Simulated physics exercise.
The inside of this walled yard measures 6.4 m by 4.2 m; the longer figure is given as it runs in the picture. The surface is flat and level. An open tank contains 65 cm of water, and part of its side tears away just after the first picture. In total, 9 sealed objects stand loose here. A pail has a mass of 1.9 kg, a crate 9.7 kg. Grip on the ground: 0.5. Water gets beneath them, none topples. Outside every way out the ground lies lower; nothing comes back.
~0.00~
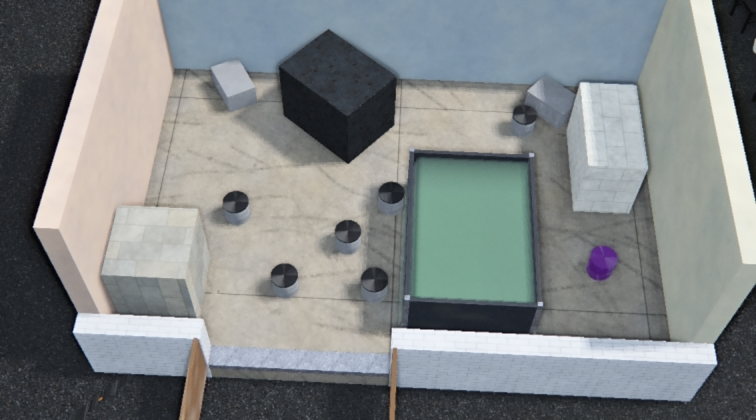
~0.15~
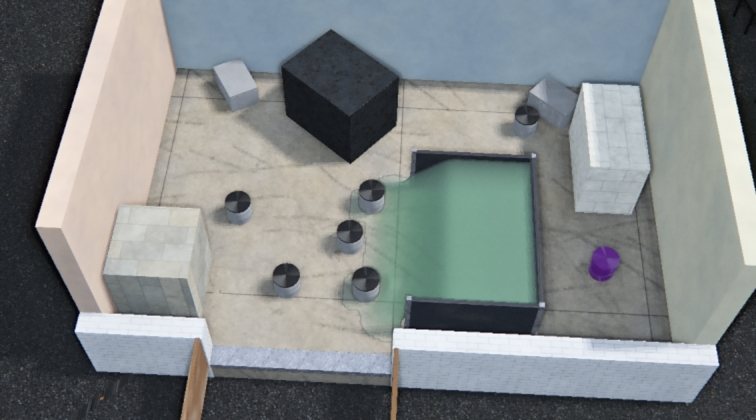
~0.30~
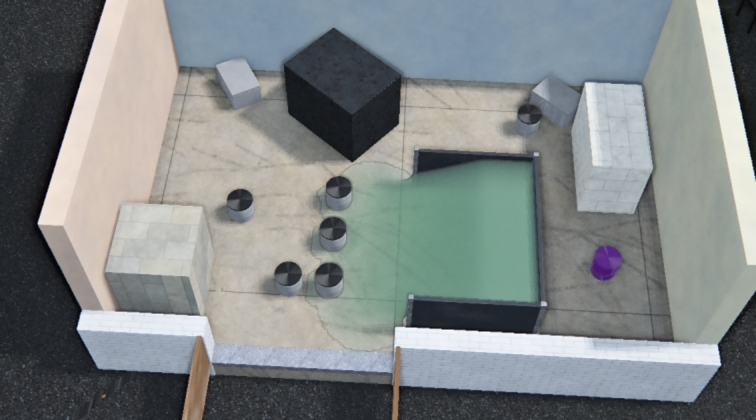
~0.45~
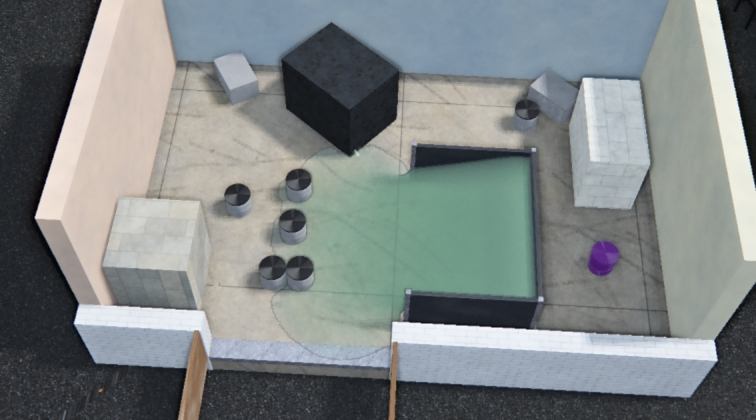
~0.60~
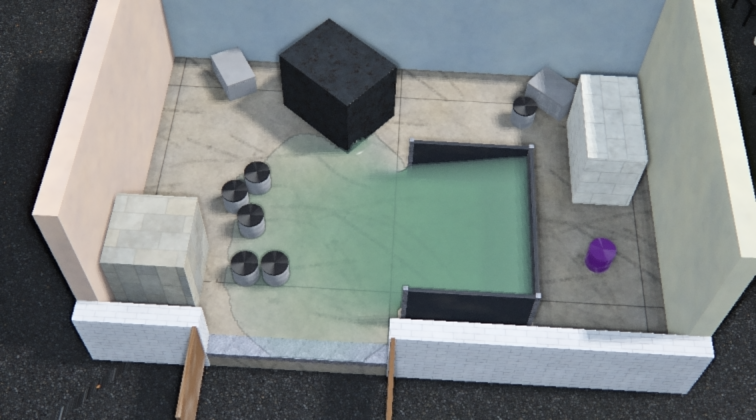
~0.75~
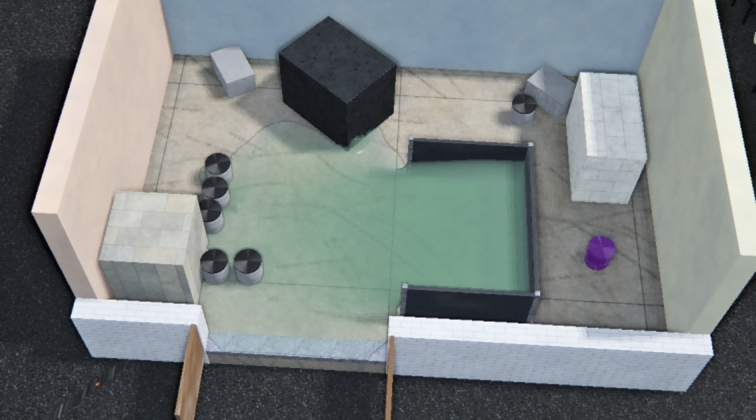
Green water pours out through the left side of a dark-walled tank in a walled yard, spreading leftward across the pale floor. It pushes several small dark-topped cylinders left until five cluster near the pale tiled block, while the purple pail right of the tank stays in place.
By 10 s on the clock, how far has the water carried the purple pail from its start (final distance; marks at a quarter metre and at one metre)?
Under a quarter metre.
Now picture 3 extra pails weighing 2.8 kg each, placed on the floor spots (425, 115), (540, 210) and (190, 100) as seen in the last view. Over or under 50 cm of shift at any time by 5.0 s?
In order: Below it, below it, above it.
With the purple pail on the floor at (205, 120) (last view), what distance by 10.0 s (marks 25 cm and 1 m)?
From that spot, it is pushed far off.
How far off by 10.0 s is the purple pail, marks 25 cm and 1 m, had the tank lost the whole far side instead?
Note: Purple pail displaced a long way.
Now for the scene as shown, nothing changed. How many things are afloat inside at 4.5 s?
Count: 4.
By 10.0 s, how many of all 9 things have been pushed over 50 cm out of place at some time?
The tally stands at 7.
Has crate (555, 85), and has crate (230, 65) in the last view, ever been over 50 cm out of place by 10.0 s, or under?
In sequence - stayed below the line; crossed the line.
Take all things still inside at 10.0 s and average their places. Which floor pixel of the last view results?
Averaged position, last view: Near pixel (413, 180).
After 2.0 s the purple pail is near (602, 247), 0.0 m from its start, aground; 1 of 9 are out; 4 afloat.
After 4.5 s the purple pail is near (602, 247), 0.0 m from its start, aground; 2 of 9 are out; 4 afloat.
After 7.0 s the purple pail is near (602, 247), 0.0 m from its start, aground; 2 of 9 are out; 4 afloat.
After 10.0 s the purple pail is near (602, 247), 0.0 m from its start, aground; 3 of 9 are out; 3 afloat.
